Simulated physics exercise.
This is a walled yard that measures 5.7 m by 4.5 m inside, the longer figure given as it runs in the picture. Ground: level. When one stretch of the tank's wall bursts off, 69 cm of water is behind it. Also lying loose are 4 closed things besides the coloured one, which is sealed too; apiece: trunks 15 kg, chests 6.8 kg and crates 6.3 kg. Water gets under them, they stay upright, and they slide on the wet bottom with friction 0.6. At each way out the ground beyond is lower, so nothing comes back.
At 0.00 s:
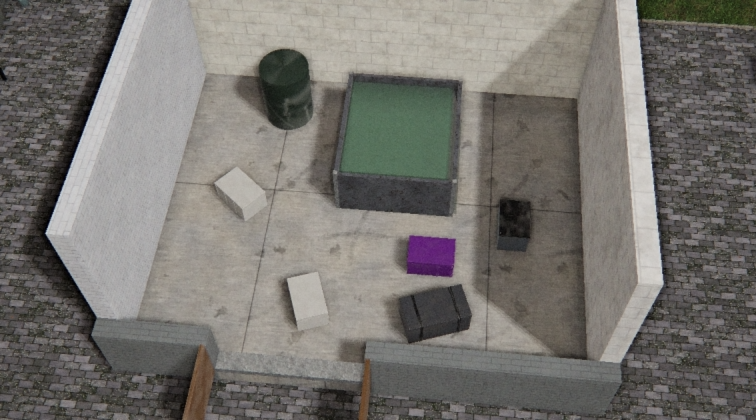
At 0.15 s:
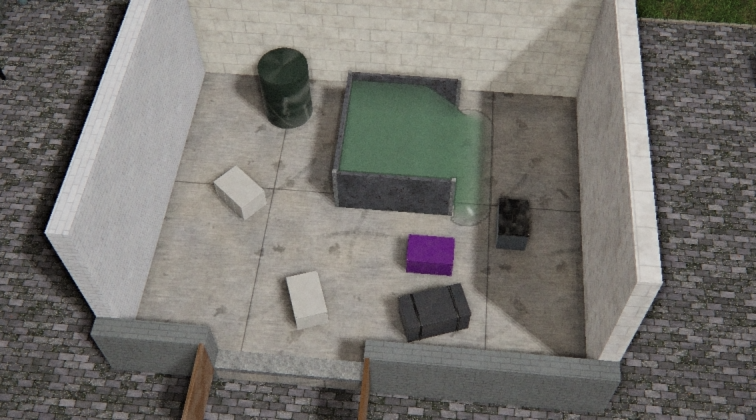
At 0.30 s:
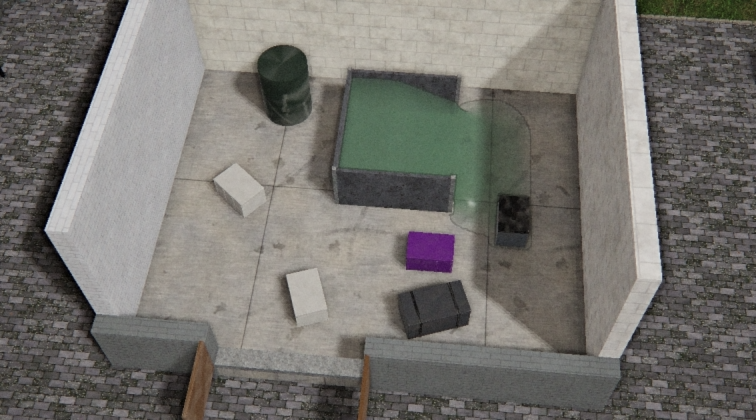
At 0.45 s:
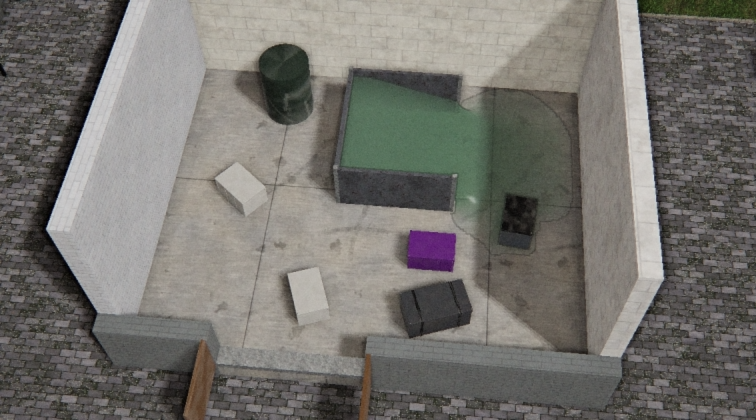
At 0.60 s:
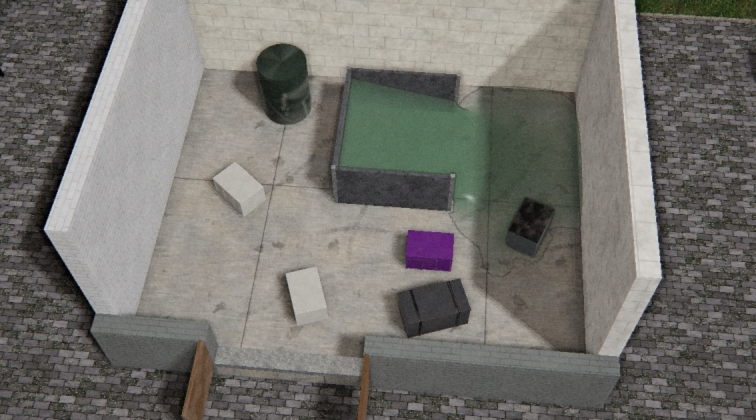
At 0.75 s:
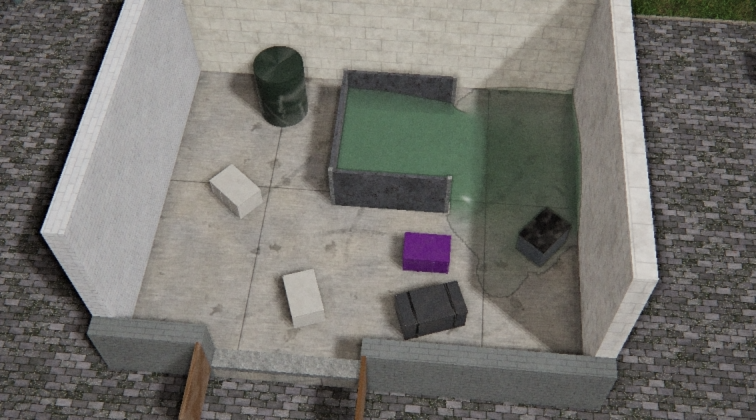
Tank of green water bursting open on its right side in a walled yard, water spreading rightward and shifting a dark crate.
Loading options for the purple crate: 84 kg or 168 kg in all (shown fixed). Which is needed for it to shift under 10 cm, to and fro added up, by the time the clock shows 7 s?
For it, the lower weight is enough.
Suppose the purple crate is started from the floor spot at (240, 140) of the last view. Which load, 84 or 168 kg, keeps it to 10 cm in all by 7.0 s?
Either load holds.
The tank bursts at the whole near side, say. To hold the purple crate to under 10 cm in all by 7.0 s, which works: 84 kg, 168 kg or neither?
Answer: The big one only.
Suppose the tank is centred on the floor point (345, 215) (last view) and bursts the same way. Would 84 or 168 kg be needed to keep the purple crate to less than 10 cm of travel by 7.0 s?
Well, then you need the heavier one.
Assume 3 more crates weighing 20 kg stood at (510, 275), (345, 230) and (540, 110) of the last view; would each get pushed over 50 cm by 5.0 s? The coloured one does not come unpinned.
Results, in sequence: Exceeded / not exceeded / exceeded.
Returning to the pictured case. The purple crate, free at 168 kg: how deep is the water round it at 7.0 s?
Something like 5 centimetres.
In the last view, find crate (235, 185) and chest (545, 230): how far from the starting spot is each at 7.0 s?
So the first is off by 100 centimetres, the second by 450 centimetres.
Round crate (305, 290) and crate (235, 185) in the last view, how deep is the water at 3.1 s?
Around 2 cm and 0 cm.
After 1.4 s the purple crate would be 0 cm from its start with 84 kg and 0 cm from its start with 168 kg; 0 cm of water round it then.
After 3.1 s the purple crate would be 0 cm from its start with 84 kg and 0 cm from its start with 168 kg; 3 cm of water round it then.
After 4.9 s the purple crate would be 0 cm from its start with 84 kg and 0 cm from its start with 168 kg; 5 cm of water round it then.
After 7.0 s the purple crate would be 0 cm from its start with 84 kg and 0 cm from its start with 168 kg; 5 cm of water round it then.
